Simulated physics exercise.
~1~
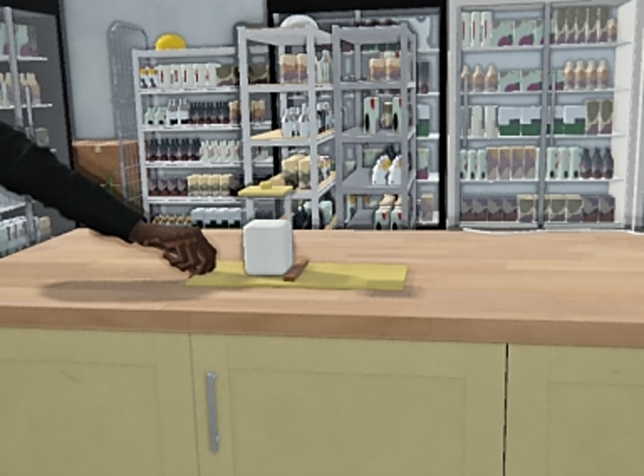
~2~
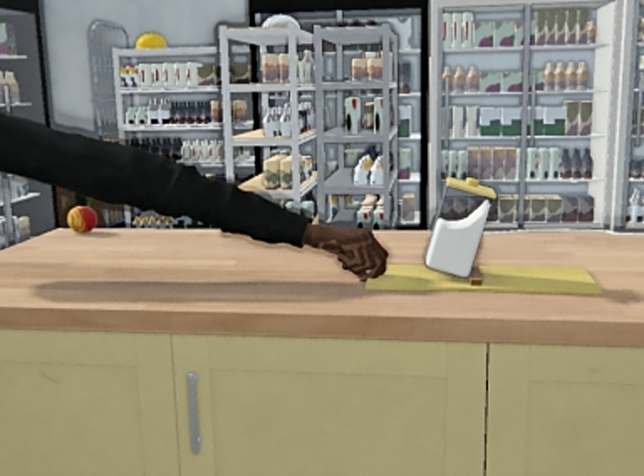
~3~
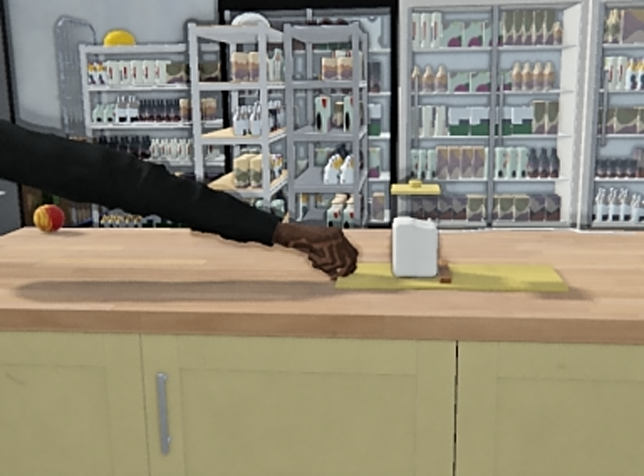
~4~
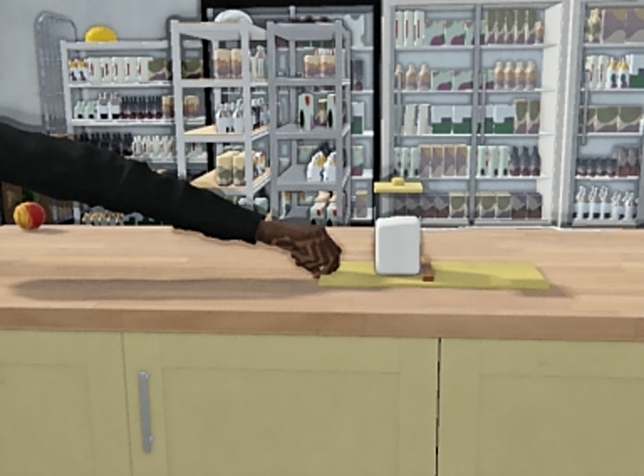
A dark hand in a black sleeve slides a flat yellow board rightward along a wooden counter, with a squarish white bottle standing on it beside a small brown strip. The counter, seen from the front at about its own height, has pale yellow cupboards below, and shelves and glass-doored coolers of bottles behind. As the view shifts slightly right, a red and yellow fruit shows at the left. The board comes to a stop and the bottle tips to the right, its yellow top leaning too. It then rocks back upright and stays standing, the hand still at the board's left end.
